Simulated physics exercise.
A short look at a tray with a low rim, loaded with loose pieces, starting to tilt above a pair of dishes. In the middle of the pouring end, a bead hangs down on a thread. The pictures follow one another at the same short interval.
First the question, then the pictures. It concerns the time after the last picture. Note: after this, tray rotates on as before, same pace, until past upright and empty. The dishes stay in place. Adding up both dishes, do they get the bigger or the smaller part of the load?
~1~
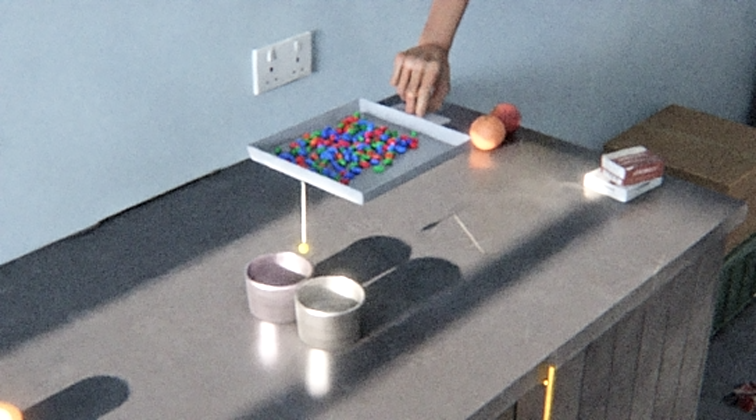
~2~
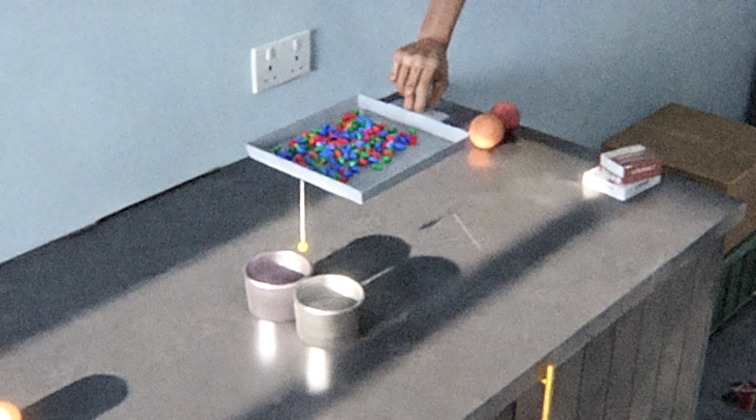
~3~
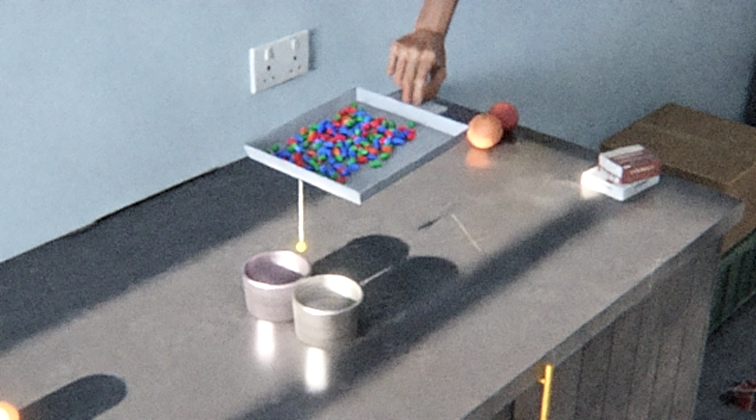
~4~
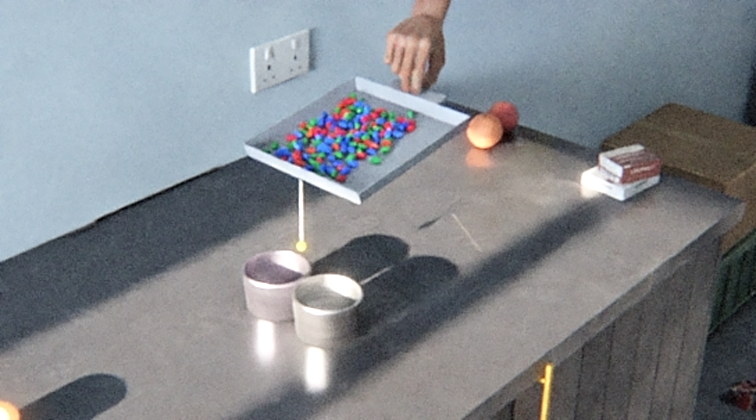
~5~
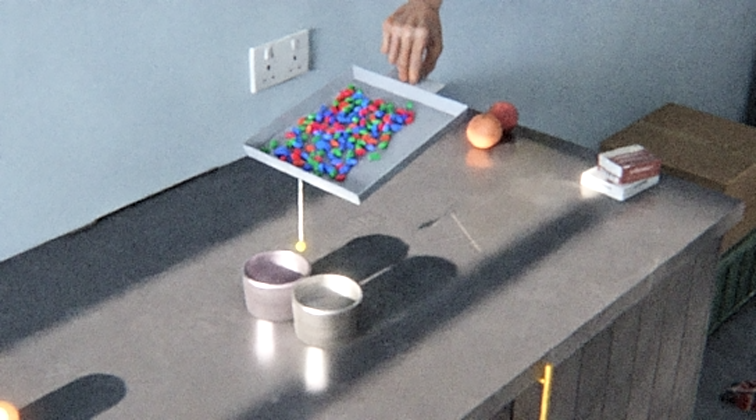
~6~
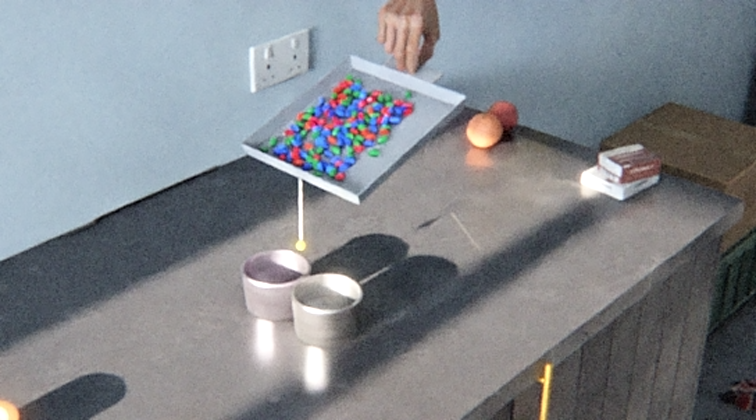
They get the bigger part.
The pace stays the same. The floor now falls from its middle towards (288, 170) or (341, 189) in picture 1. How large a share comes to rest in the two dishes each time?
Roughly 30 per cent, and 60 per cent.
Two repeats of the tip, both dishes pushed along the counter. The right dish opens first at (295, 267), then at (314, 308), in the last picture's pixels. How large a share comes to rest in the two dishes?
First placement: Some 40 %; second placement: Some 40 %.
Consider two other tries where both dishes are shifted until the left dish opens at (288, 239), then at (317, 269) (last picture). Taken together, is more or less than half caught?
The first time it's lower than half, the second time lower than half.
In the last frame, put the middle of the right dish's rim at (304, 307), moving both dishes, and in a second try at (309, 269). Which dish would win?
The one at left, then the one at right.
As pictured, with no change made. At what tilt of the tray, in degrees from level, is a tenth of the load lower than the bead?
My estimate is some 95 degrees.
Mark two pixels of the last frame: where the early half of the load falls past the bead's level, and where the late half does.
At about (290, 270), then at (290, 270).
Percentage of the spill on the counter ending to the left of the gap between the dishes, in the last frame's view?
Close to 90 %.
Shortly afterwards, tray tipped steeply; all but a few on the tray; only a few in the air.
Next, tray tipped past a quarter turn; near a third on the tray; a little in the right dish; a little in the left dish; a little outside both; near a third in the air.
Some moments later, tray tipped past a quarter turn; near a third in the right dish; near a third in the left dish; near a quarter outside both.
In the end, tray tipped past a quarter turn; near a third in the right dish; near a third in the left dish; near a quarter outside both.
